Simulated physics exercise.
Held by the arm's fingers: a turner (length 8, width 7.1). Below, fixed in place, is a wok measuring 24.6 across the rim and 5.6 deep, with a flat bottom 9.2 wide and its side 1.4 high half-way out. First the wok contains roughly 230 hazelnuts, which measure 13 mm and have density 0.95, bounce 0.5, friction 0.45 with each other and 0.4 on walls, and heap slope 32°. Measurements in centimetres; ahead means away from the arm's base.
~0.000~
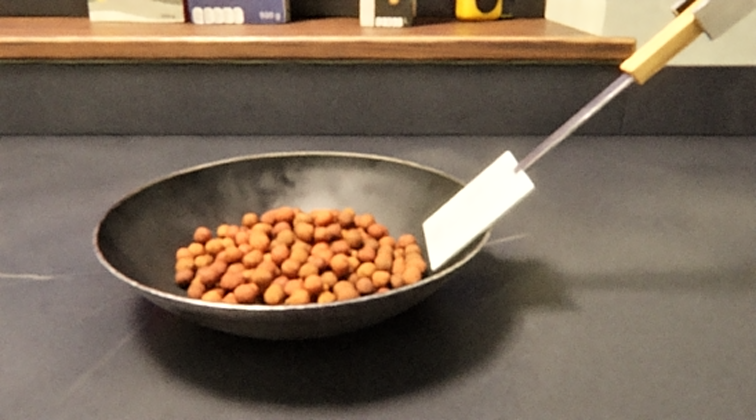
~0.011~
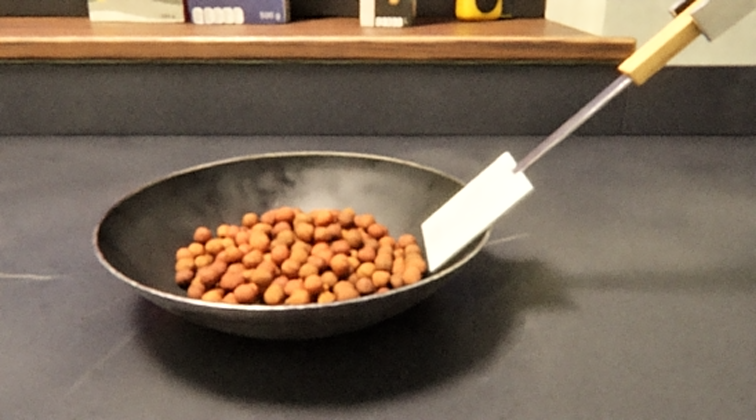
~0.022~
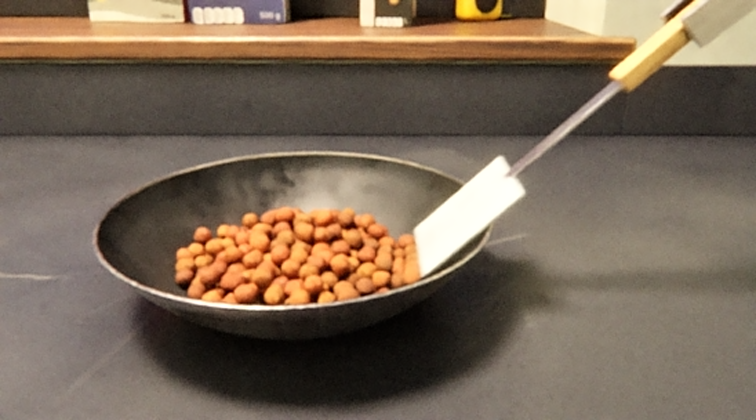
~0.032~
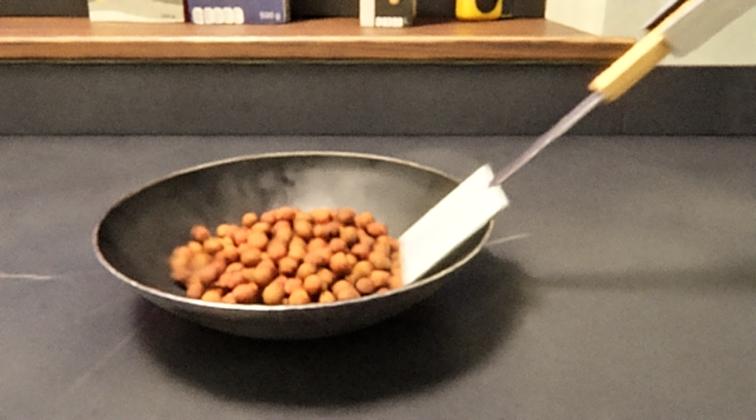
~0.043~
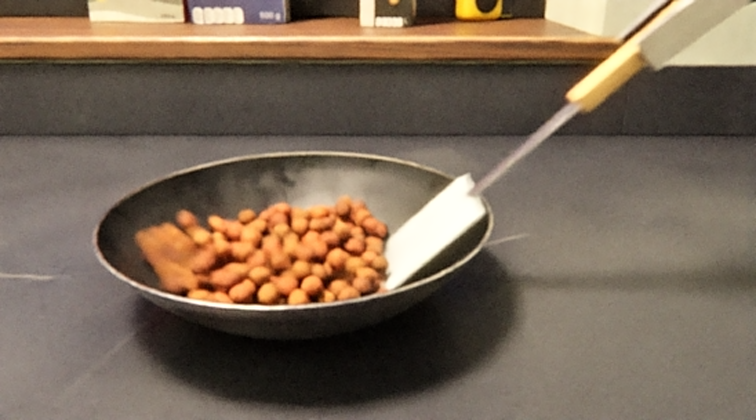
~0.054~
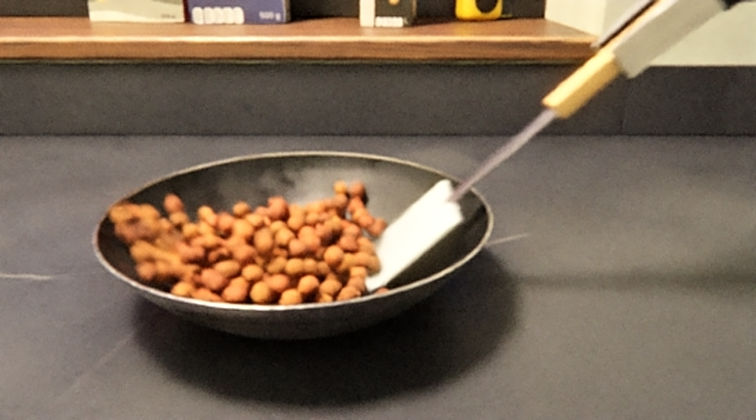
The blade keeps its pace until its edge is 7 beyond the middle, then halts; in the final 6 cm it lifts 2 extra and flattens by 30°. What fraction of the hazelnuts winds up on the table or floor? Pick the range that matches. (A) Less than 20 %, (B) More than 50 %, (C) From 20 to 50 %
The answer is C.
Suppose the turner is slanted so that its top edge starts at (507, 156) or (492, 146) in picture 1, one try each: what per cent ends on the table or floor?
About 35 and 45 per cent.
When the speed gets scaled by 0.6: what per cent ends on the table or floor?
That comes to some 15 per cent, roughly.
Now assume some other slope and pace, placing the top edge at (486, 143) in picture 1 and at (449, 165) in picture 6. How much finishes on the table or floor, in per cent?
Some 15 percent ends up on the table or floor.
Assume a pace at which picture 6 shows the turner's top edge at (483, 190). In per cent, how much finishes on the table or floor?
Expect about 15 per cent there.
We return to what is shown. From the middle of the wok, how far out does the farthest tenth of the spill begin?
Radial distance: Approx. 60 cm.
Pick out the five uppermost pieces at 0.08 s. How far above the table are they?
9 cm.
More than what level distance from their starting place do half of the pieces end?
Somewhere around 11 centimetres, I'd say.
After 0.08 s, sloping 44°, highest piece 10 above the table; 226 in the wok, 6 on the blade or in flight.
After 0.11 s, sloping 35°, highest piece 14 above the table; 212 in the wok, 20 on the blade or in flight.
After 0.32 s, sloping 14°, highest piece 18 above the table; 140 in the wok, 52 on the table or floor, 40 on the blade or in flight.
After 1.37 s, sloping 14°, highest piece 4 above the table; 140 in the wok, 92 on the table or floor.
In the end, 140 in the wok, 92 on the table or floor. That is 40 % on the table or floor.
